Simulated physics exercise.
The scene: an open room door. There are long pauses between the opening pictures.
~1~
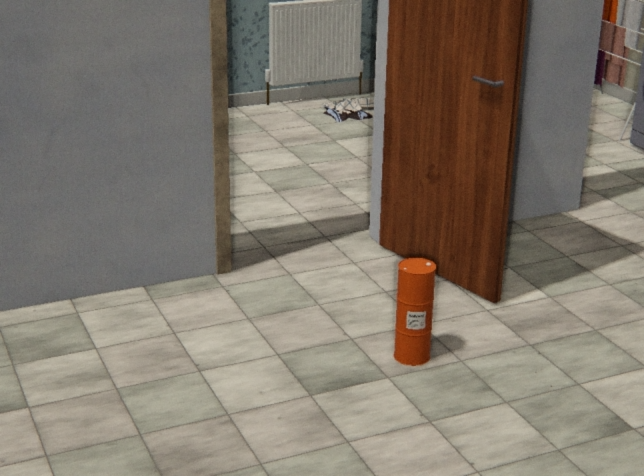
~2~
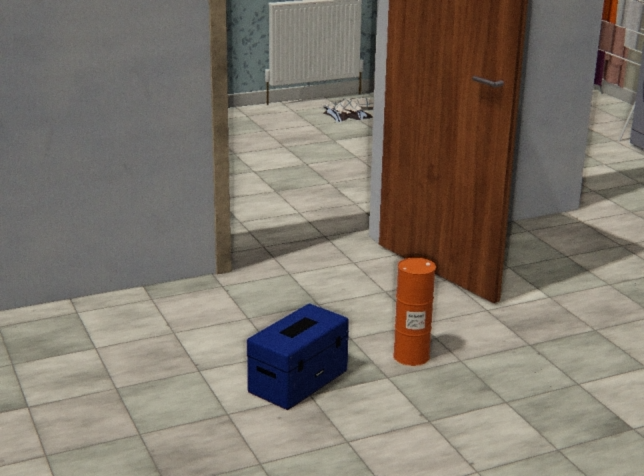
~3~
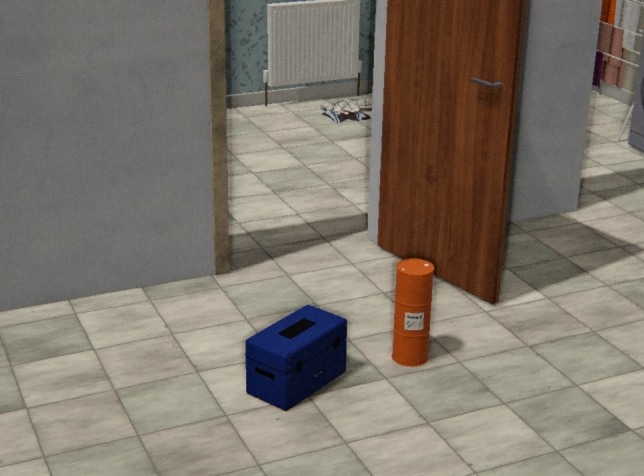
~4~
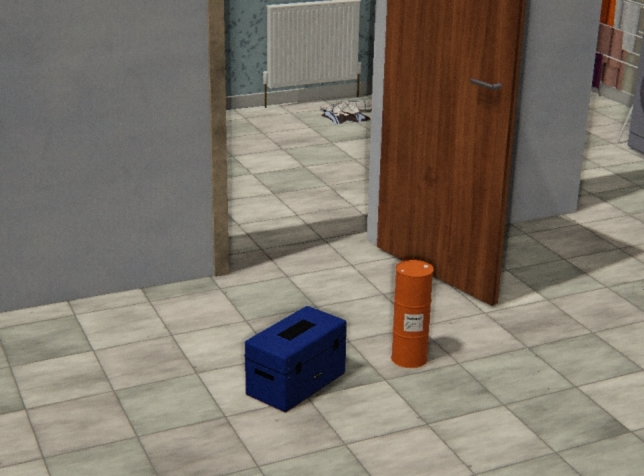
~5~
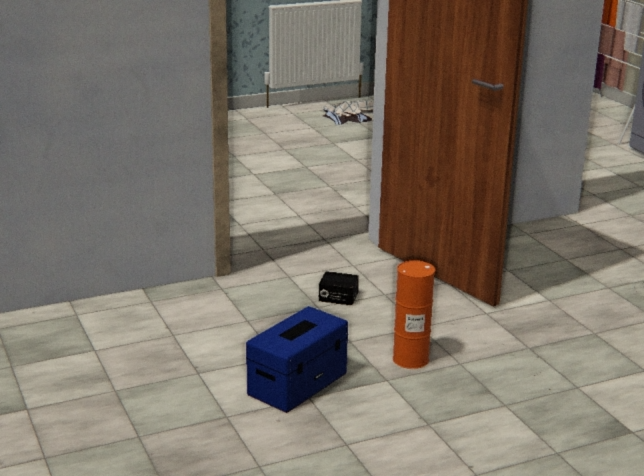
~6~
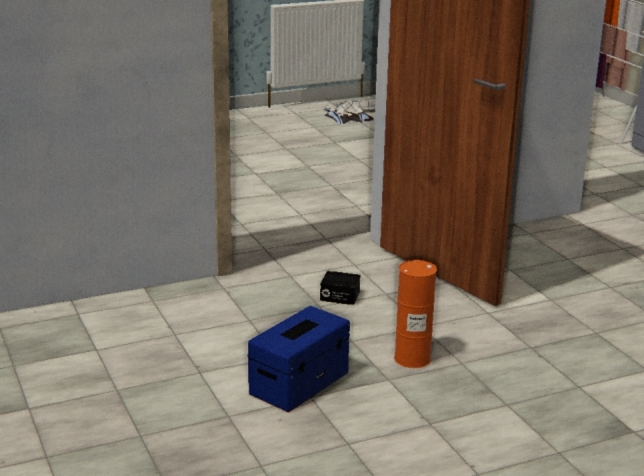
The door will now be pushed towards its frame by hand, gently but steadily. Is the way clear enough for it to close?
The door closes.
Then, 1.60 s later than the last frame, door at 47°; black box moved a little near (326, 285).
Then, 2.10 s later than the last frame, door at 20°; black box moved well along near (280, 269).
When it is over, door at 0°; moved from the start, black box; the other 2 as before. End places, in pixels of the last picture, black box near (256, 248).
